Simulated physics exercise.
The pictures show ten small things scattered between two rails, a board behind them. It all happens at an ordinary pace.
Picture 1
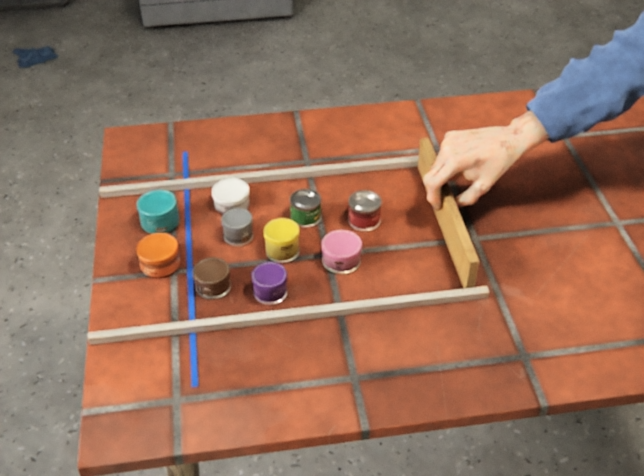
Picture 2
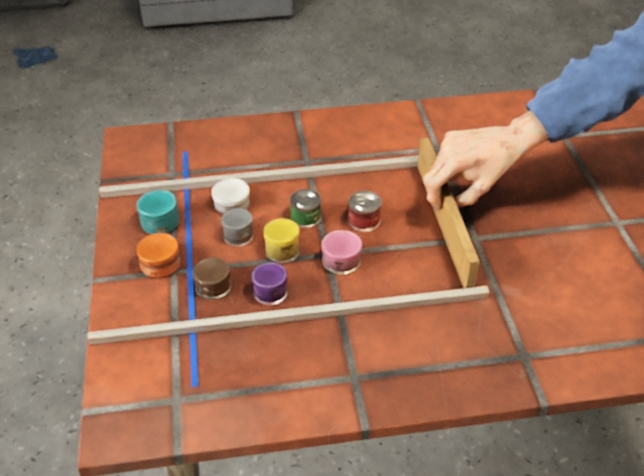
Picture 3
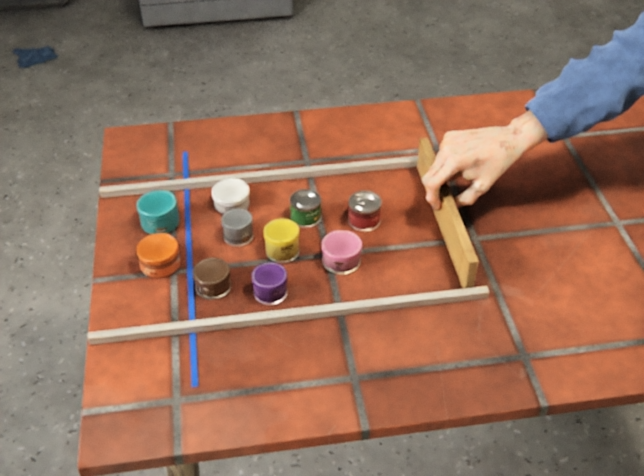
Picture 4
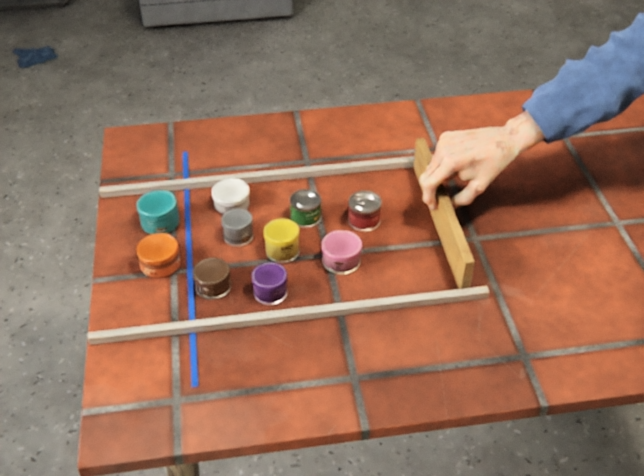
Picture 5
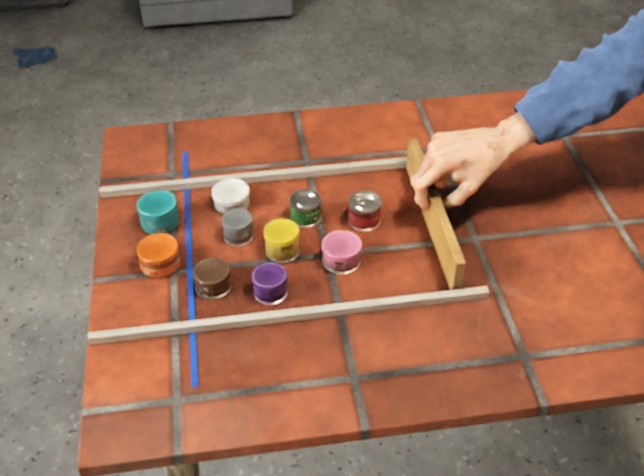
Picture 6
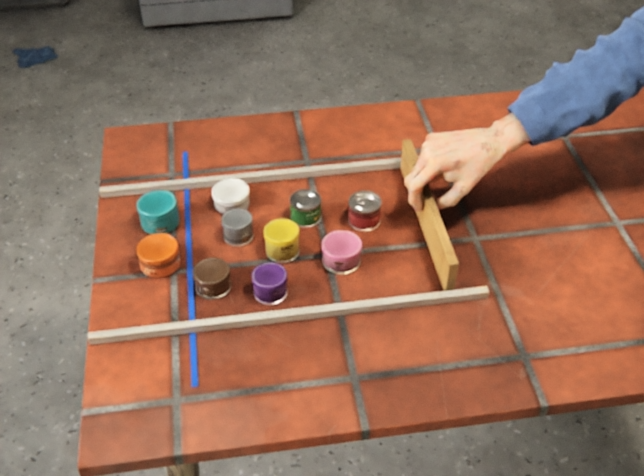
A hand in a blue sleeve grips a wooden board at the right of a terracotta-tiled table, seen from above at an angle, with grey floor behind. Ten small tubs and tins sit between two pale rails, turquoise and orange left of a blue tape line, the others, including white, brown, yellow, purple and pink, to its right. The board stays still at first, then the hand slides it slightly left, touching none of the containers.
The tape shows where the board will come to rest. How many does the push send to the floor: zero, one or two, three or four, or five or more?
The number that fall off is zero.
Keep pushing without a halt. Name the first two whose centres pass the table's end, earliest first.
Earliest first: The orange tub, the turquoise tub.
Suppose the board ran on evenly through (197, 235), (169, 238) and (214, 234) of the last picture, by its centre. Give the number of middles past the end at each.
The counts: 0, 1 and 0.
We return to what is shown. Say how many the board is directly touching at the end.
In contact: 5.
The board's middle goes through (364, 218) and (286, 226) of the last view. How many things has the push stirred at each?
The counts are 1 and 6.
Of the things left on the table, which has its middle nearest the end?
It is the orange tub.
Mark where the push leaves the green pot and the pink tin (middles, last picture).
Near (172, 216) and (169, 279).
Early on, none off yet; turquoise tub at rest near (159, 213); orange tub at rest near (159, 256); brown tin at rest near (212, 279).
Finally, the number that fall off is zero.
